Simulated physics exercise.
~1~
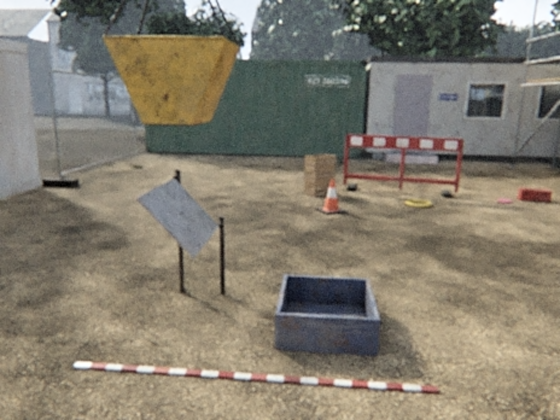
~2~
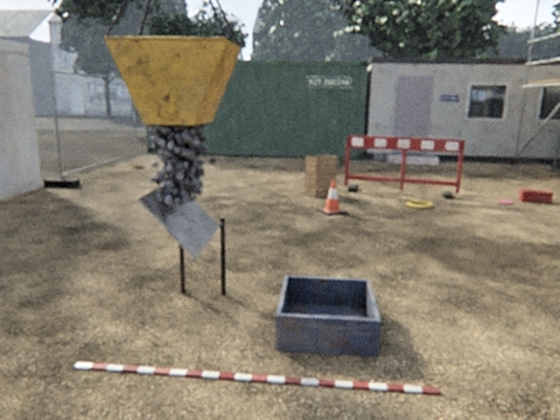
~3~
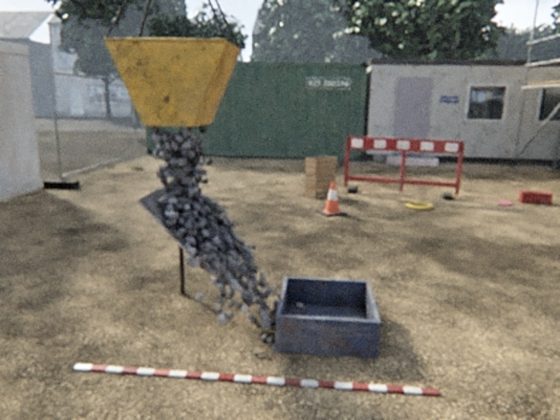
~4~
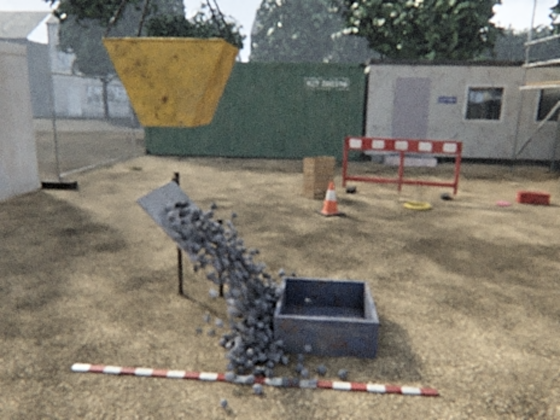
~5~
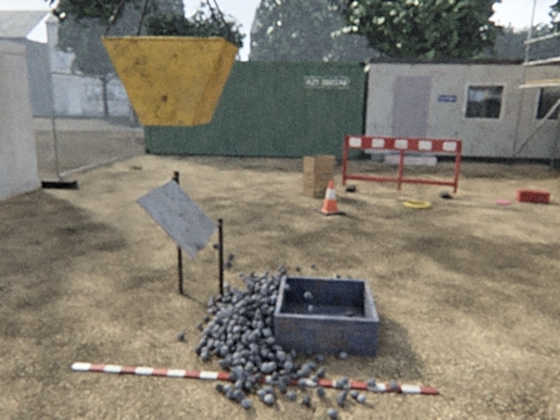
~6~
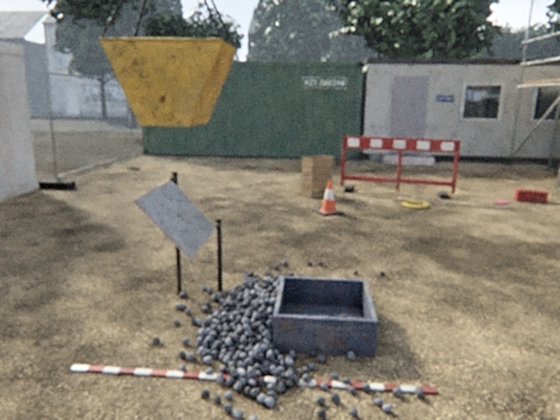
In a fenced yard, grey stones drop from a yellow skip, slide down sloping steel and mostly pile left of a bin.
